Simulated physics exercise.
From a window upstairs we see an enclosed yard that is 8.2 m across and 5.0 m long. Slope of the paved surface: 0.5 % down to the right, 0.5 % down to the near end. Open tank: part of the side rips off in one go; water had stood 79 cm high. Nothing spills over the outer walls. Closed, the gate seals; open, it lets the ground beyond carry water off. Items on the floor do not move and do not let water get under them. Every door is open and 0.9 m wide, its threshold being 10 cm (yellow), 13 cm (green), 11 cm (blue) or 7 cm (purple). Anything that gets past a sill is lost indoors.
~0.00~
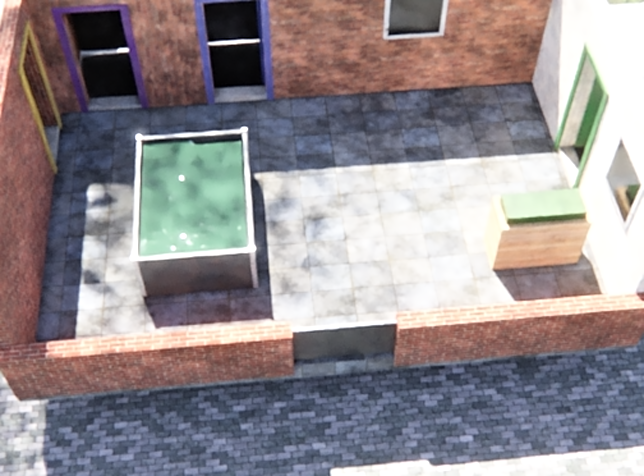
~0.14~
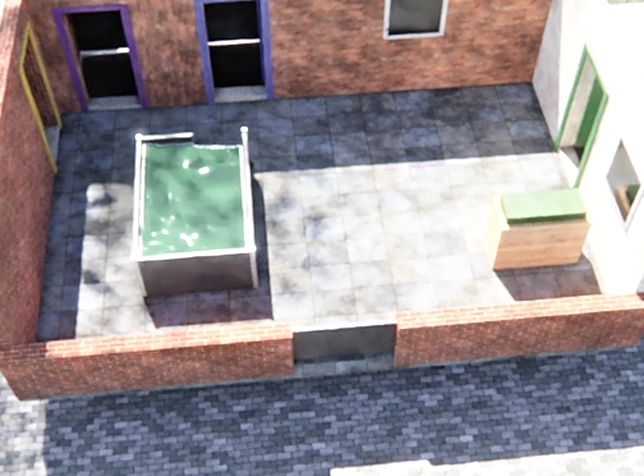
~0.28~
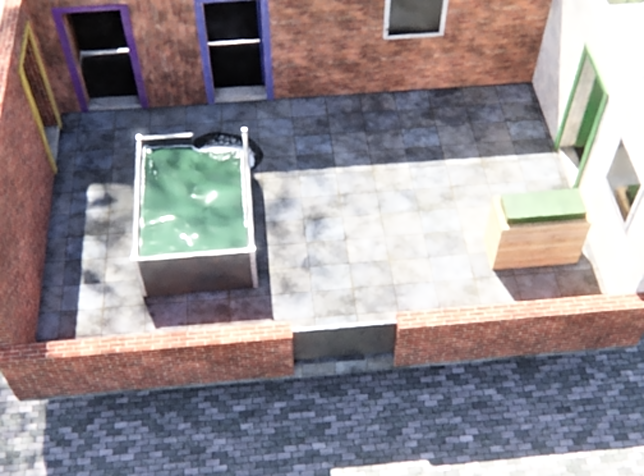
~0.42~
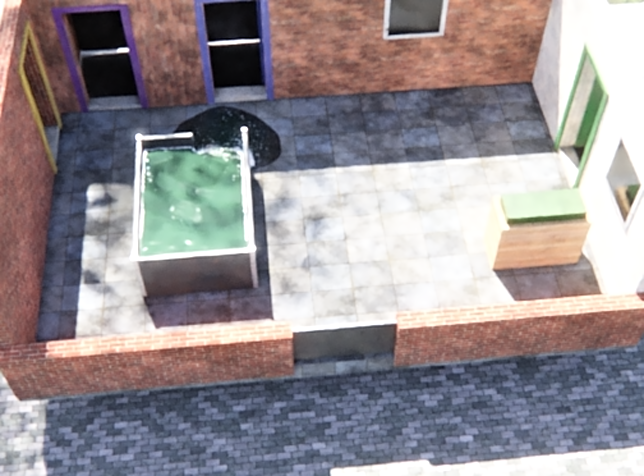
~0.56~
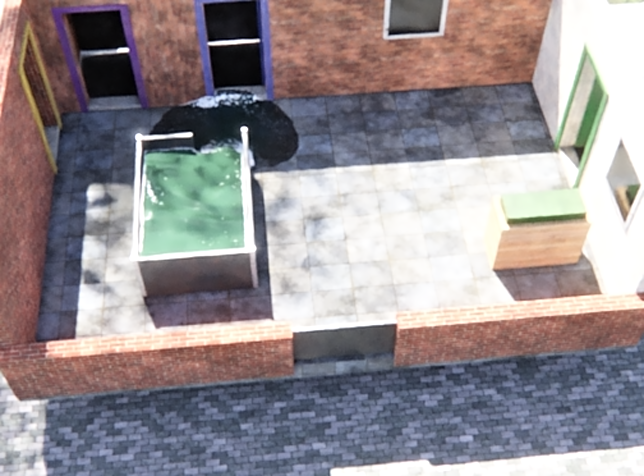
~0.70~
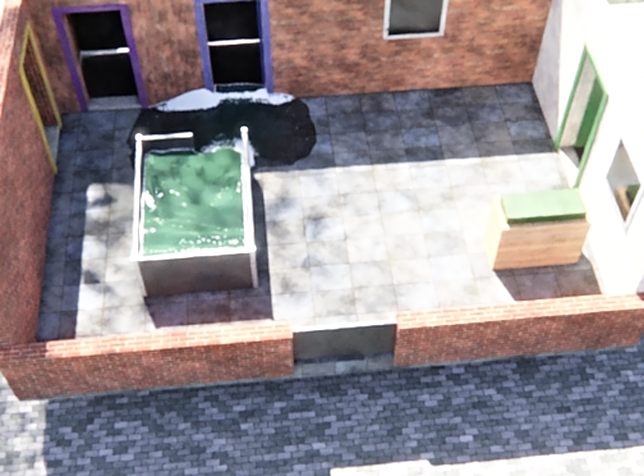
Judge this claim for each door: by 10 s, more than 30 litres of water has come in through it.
Verdicts: The yellow door, true; the green door, false; the blue door, true; the purple door, false.
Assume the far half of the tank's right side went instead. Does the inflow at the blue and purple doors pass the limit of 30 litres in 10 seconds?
Blue short, purple short.
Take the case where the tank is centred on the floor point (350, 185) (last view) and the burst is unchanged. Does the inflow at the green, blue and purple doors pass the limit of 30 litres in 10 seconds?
Lab note: Green door limit not exceeded; blue door limit not exceeded; purple door limit not exceeded.
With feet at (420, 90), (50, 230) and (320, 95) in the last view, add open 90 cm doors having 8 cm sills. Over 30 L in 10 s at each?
Well, the first is on the low side, the second is on the low side, and the third is on the high side.
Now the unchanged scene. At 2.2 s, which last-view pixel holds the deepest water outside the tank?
Roughly at pixel (211, 110).
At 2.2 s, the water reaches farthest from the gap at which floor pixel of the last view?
Roughly at pixel (510, 90).
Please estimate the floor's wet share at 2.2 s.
About 25 per cent.
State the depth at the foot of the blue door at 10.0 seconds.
Depth: Approx. 9.0 cm.
After 1.4 s water covers 15 % of the floor and is deepest (38 cm) near (200, 111); yellow door not reached, green door not reached, blue door 27 cm at the sill, 133 L in, purple door 10 cm at the sill, 0 L in.
After 2.2 s water covers 25 % of the floor and is deepest (34 cm) near (211, 110); yellow door 19 cm at the sill, 7 L in, green door not reached, blue door 33 cm at the sill, 287 L in, purple door 9 cm at the sill, 4 L in.
After 3.5 s water covers 45 % of the floor and is deepest (24 cm) near (211, 110); yellow door 15 cm at the sill, 44 L in, green door 8 cm at the sill, 0 L in, blue door 24 cm at the sill, 415 L in, purple door 7 cm at the sill, 7 L in.
After 6.0 s water covers 65 % of the floor and is deepest (16 cm) near (222, 117); yellow door 12 cm at the sill, 67 L in, green door 9 cm at the sill, 0 L in, blue door 15 cm at the sill, 513 L in, purple door 5 cm at the sill, 8 L in.
After 10.0 s water covers 90 % of the floor and is deepest (10 cm) near (555, 226); yellow door 6 cm at the sill, 69 L in, green door 9 cm at the sill, 0 L in, blue door 9 cm at the sill, 531 L in, purple door 5 cm at the sill, 10 L in.
